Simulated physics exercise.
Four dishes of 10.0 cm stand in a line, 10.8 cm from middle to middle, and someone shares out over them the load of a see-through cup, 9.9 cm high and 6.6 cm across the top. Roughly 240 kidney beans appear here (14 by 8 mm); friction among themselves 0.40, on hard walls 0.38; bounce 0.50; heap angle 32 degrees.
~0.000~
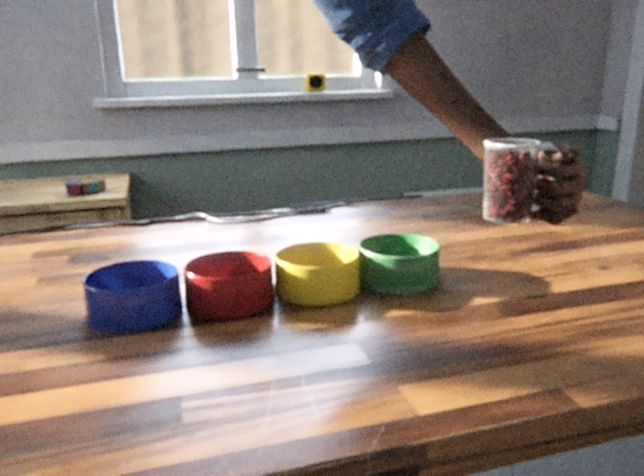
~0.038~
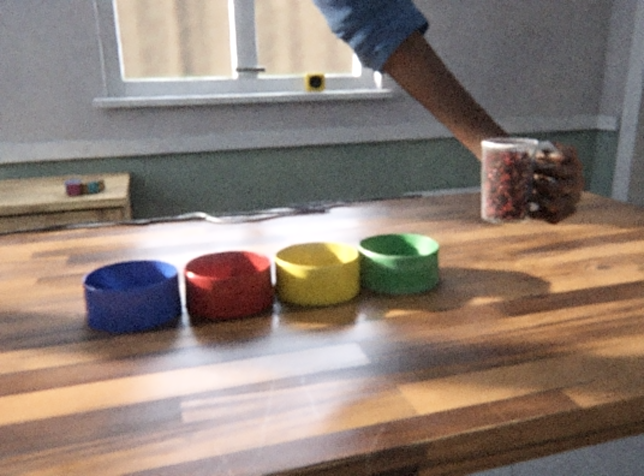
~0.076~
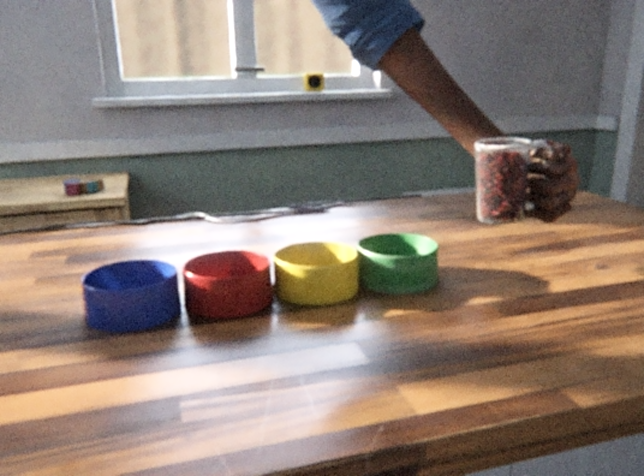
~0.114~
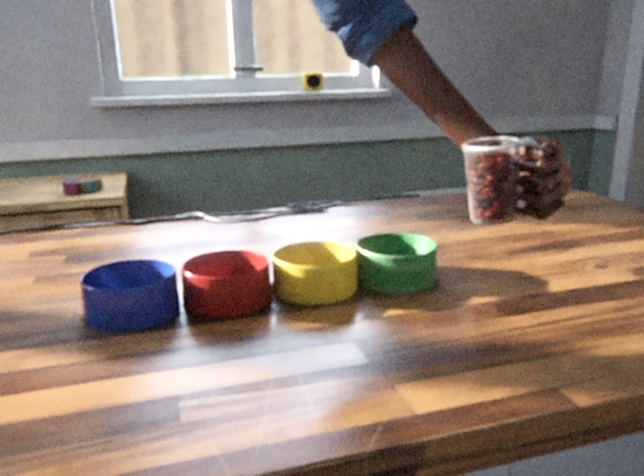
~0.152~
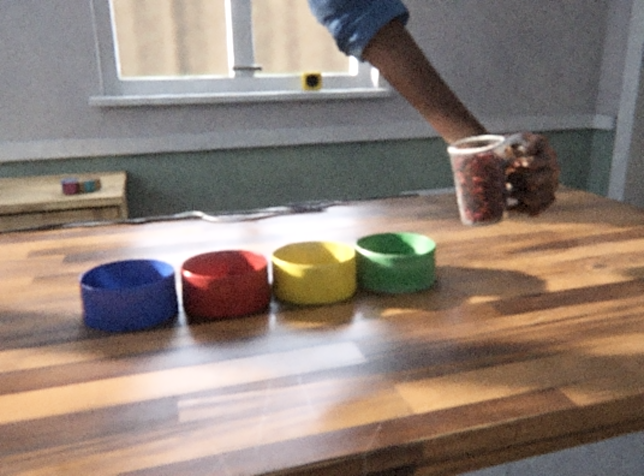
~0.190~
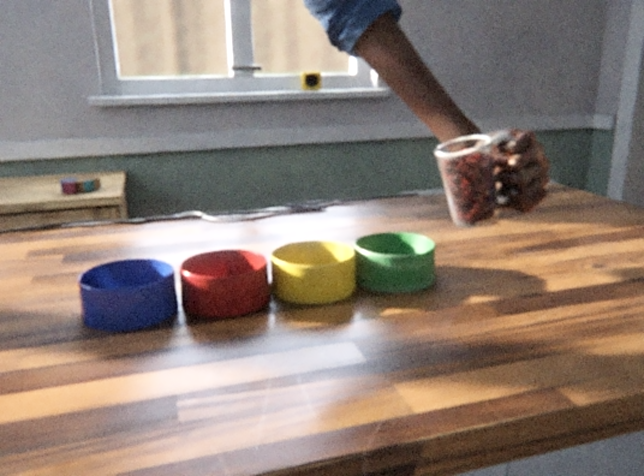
In a room with grey and green walls, a striped wooden tabletop is seen from slightly above, with a window behind it and a small wooden table at the left. Blue, red, yellow and green dishes stand in a row from left to centre, while a blue-sleeved arm holds a clear cup of dark red beans at right. The hand moves the cup a short way left, gradually tilting it leftward, as the view shifts very slightly.
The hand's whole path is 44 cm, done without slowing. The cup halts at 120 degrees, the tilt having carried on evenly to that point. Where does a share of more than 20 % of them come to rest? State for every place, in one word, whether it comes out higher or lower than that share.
Red dish: Lower, blue dish: Higher, green dish: Lower, yellow dish: Lower, counter: Lower.
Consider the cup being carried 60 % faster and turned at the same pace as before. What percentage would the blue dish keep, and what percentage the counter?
Shares - blue 80, counter 20.
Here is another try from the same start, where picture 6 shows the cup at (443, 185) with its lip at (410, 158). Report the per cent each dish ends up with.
Red 0; blue 70; green 0; yellow 0.
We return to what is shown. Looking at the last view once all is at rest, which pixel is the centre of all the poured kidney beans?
I'd put it at about (120, 297).
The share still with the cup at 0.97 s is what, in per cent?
Reading: Approx. 85 %.
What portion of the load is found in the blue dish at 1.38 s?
So far, roughly 80 per cent.
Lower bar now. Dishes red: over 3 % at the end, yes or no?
With red the answer is affirmative.
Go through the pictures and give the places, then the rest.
The first picture shows cup at (510, 181), tilt 0 degrees, lip at (490, 144), moved 0.0 cm; middle of the pieces at (513, 183); green dish at (398, 245); yellow dish at (317, 254); red dish at (228, 264); blue dish at (131, 275).
The second picture shows cup at (508, 181), tilt 1 degrees, lip at (488, 145), moved 0.2 cm; middle of the pieces at (511, 183).
The third picture shows cup at (502, 181), tilt 3 degrees, lip at (480, 146), moved 1.0 cm; middle of the pieces at (505, 183).
The fourth picture shows cup at (492, 181), tilt 7 degrees, lip at (468, 148), moved 2.2 cm; middle of the pieces at (496, 183).
The fifth picture shows cup at (481, 182), tilt 11 degrees, lip at (454, 151), moved 3.7 cm; middle of the pieces at (485, 183).
The sixth picture shows cup at (470, 182), tilt 16 degrees, lip at (440, 154), moved 5.2 cm; middle of the pieces at (474, 184); green dish at (394, 244); yellow dish at (312, 253); red dish at (224, 263); blue dish at (127, 273). The cup turns about 120 degrees a second and travels 40 cm a second.
Then, at 0.66 s, tilt 73 degrees; cup holds 100 %.
After 0.97 s, tilt 110 degrees; cup holds 85 %, red 10 %.
Then, at 1.38 s, tilt 120 degrees; cup holds 0 %, red 10 %, blue 80 %.
At rest (2.1 s), red 10 %, blue 80 %, green 0 %, yellow 0 %, counter 10 %.
